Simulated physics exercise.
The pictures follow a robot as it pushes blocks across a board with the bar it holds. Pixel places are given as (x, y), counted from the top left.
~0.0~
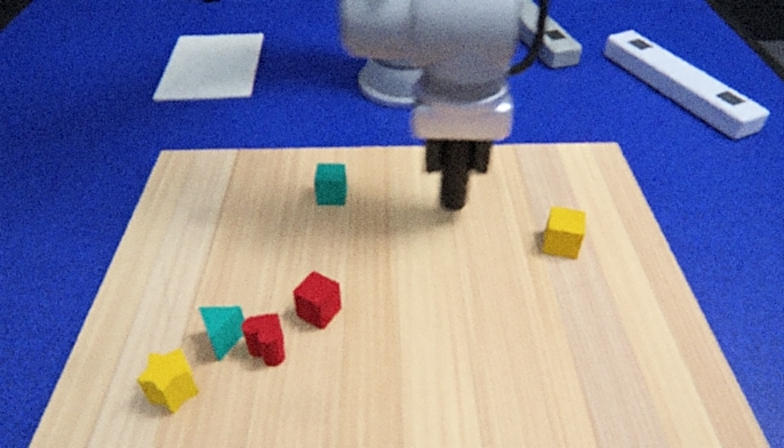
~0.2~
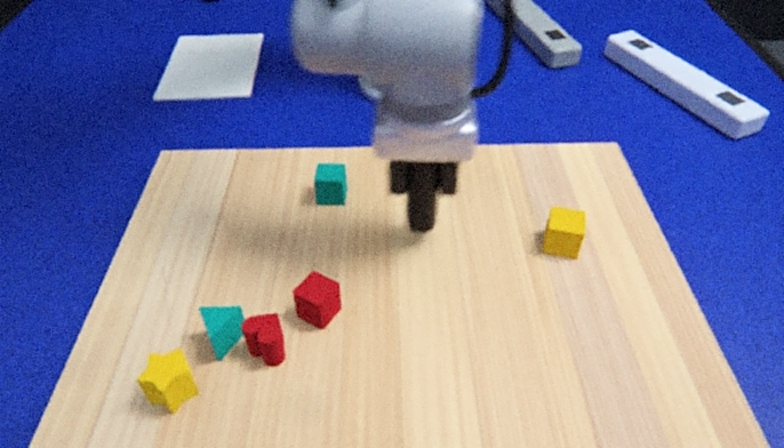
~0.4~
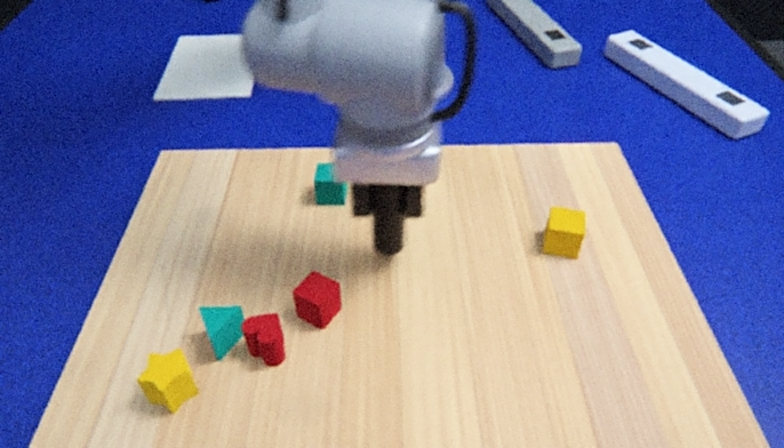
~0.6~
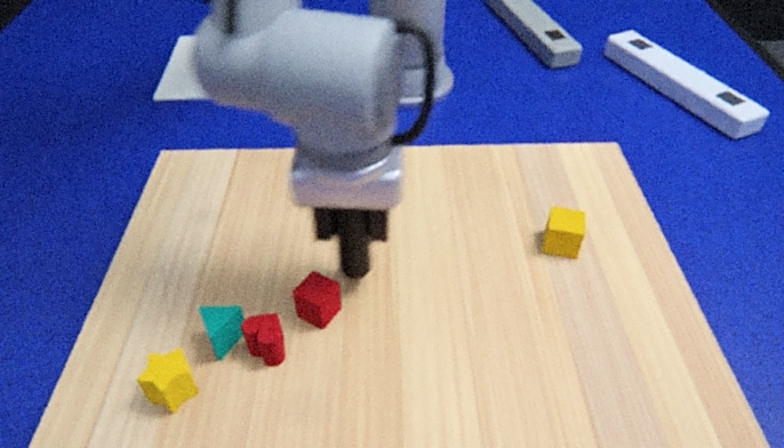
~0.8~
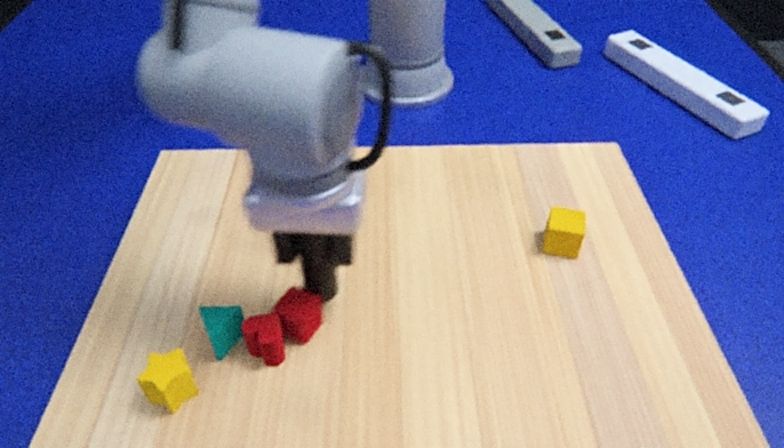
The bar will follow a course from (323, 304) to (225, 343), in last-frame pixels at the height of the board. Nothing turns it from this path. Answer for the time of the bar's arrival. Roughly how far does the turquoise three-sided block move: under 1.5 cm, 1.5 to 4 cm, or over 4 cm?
That one ends up 1.5 to 4 cm from where it is now.
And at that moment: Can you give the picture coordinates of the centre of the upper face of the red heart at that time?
That would be at about pixel (224, 380).
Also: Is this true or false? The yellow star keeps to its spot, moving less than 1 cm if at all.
That claim is true.
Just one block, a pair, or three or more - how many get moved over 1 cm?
The number of blocks that move over 1 cm is three or more.
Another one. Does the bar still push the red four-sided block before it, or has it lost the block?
Slid off.
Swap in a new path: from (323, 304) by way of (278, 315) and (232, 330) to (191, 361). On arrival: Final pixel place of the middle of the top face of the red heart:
The centre of its top face lies at (237, 358).
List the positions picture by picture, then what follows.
In the first picture, tip of the bar at (452, 202), middles of tops, yellow star at (163, 368), turquoise three-sided block at (216, 317), red heart at (263, 326), red four-sided block at (316, 287).
In the second picture, bar at (421, 224), nothing pushed.
In the third picture, bar at (389, 246), nothing pushed.
In the fourth picture, bar at (356, 268), nothing pushed.
In the fifth picture, bar at (321, 291), yellow star at (163, 368), turquoise three-sided block at (216, 317), red heart at (263, 326), red four-sided block at (296, 302).
On the path given first. One third of the way, bar at (289, 305); red heart at (241, 347), turned 30° anticlockwise; red four-sided block at (264, 318).
Two thirds of the way, bar at (255, 318); turquoise three-sided block at (212, 317), turned 15° anticlockwise; red heart at (228, 367), turned 70° anticlockwise; red four-sided block at (235, 336), turned 20° anticlockwise.
At the end, bar at (220, 331); yellow star unmoved; turquoise three-sided block at (183, 322), turned 30° anticlockwise; red heart at (224, 380), turned 95° anticlockwise; red four-sided block at (216, 350), turned 45° anticlockwise.
